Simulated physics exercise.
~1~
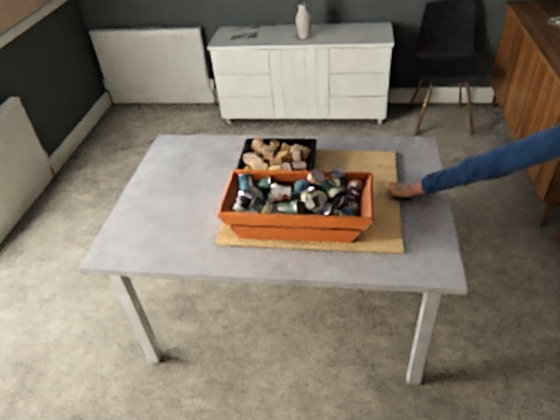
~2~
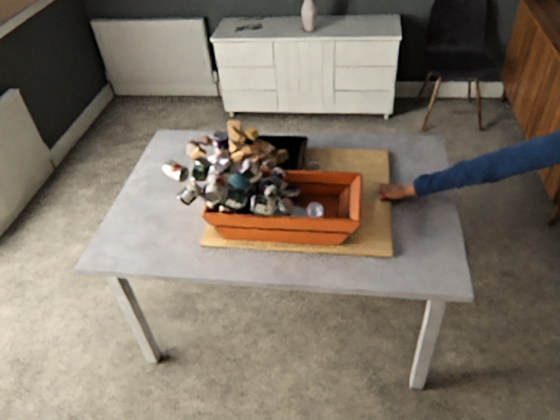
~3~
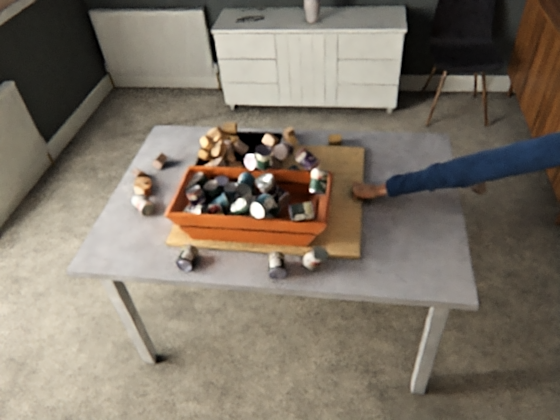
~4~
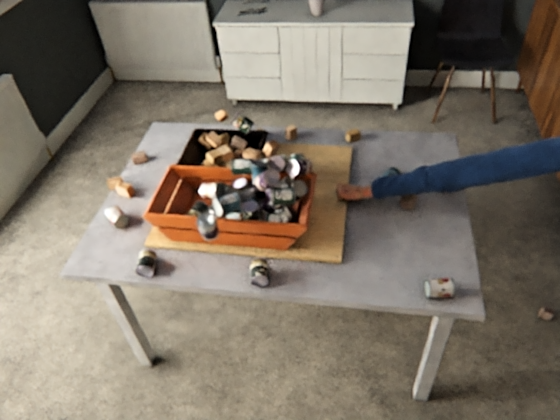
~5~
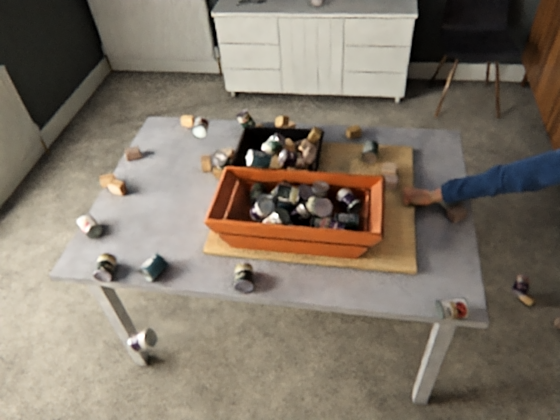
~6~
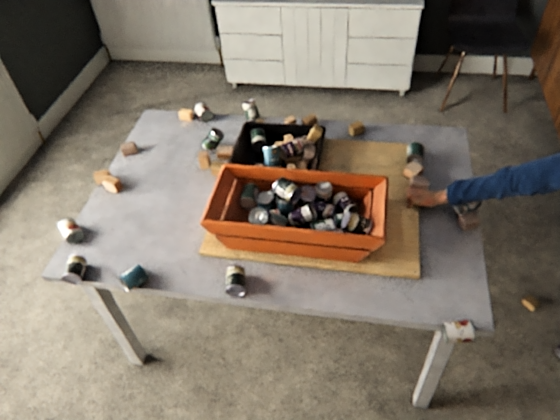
A hand shoves two loaded baskets left and right, scattering tins and blocks around them.
